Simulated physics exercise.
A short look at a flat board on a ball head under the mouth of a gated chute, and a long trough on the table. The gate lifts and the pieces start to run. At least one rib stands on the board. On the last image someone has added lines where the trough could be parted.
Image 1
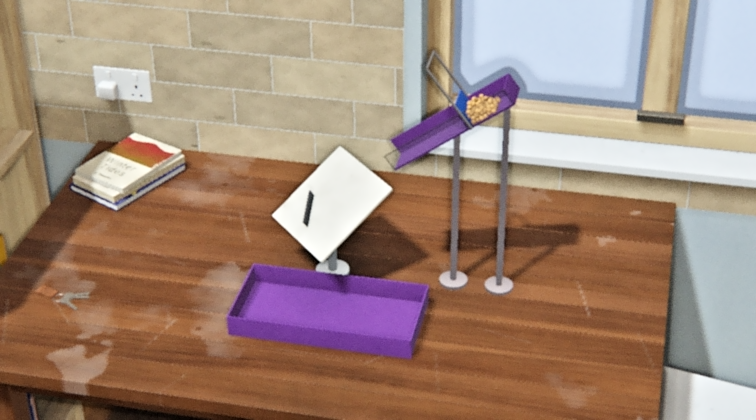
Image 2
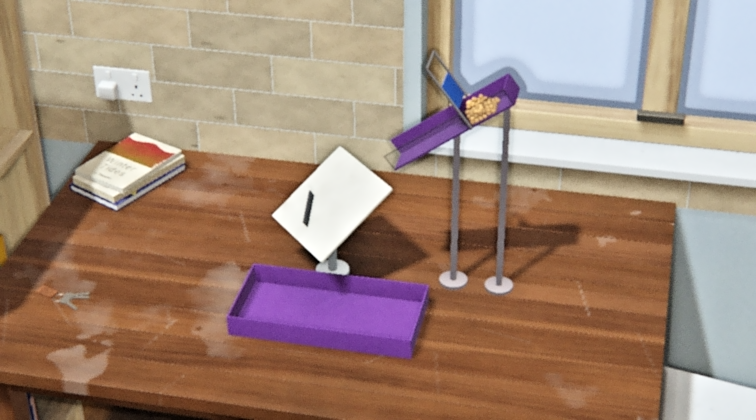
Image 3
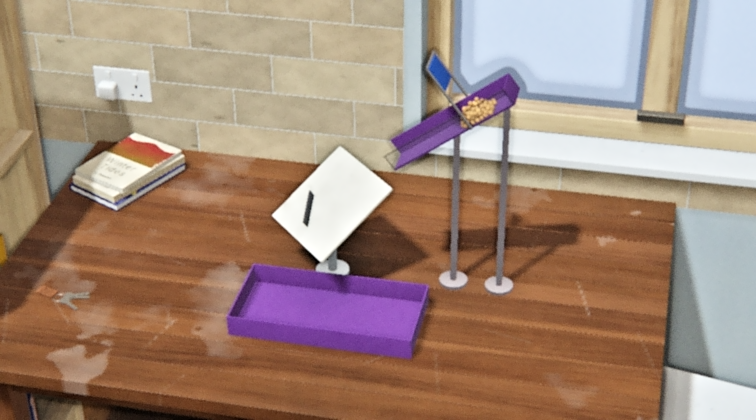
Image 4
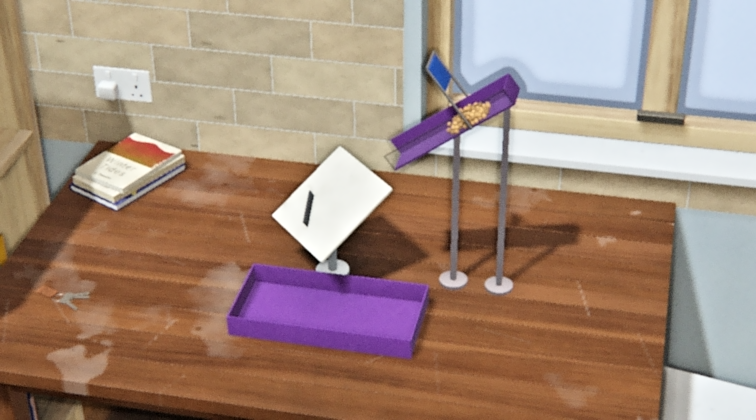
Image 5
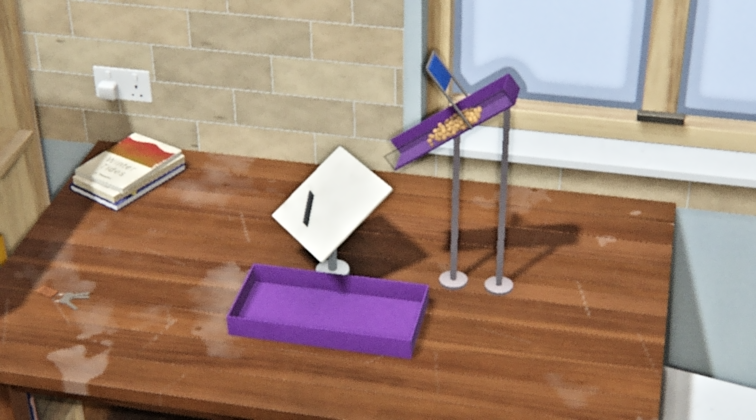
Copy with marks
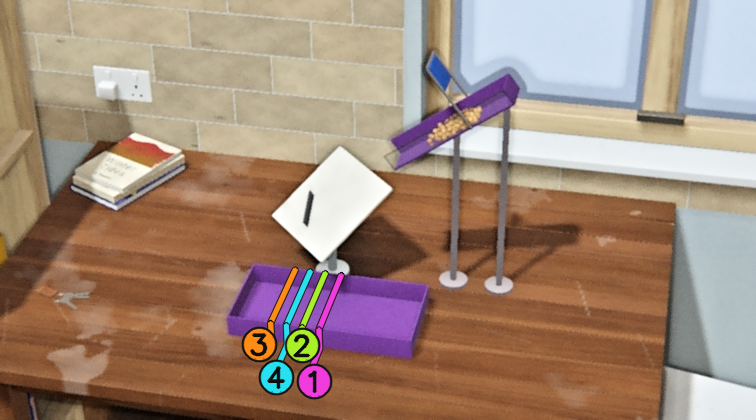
A blue gate lifts in a sloping purple chute, held on two thin stands above a wooden table, freeing a heap of small orange-tan beads. The beads start sliding down to the left, spreading out along the chute, while the tilted white board and empty purple trough below stay still.
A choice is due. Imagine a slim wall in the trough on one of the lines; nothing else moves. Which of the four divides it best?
The best line is 3.
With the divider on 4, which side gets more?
More lands on the left.
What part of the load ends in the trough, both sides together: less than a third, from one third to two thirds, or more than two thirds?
From one third to two thirds.
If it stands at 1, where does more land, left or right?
The left side.
On the marked copy, line 1 crosses the front rim at (319, 328); line 2 crosses the front rim at (302, 326); line 3 crosses the front rim at (270, 322); line 4 crosses the front rim at (286, 324).
For line 1, of what is caught, the whole lot on the left of the divider, none at all on the right.
For line 2, of what is caught, all but a few on the left of the divider, only a few on the right.
For line 3, of what is caught, close to a third on the left of the divider, close to two thirds on the right.
For line 4, of what is caught, all but a few on the left of the divider, a small share on the right.
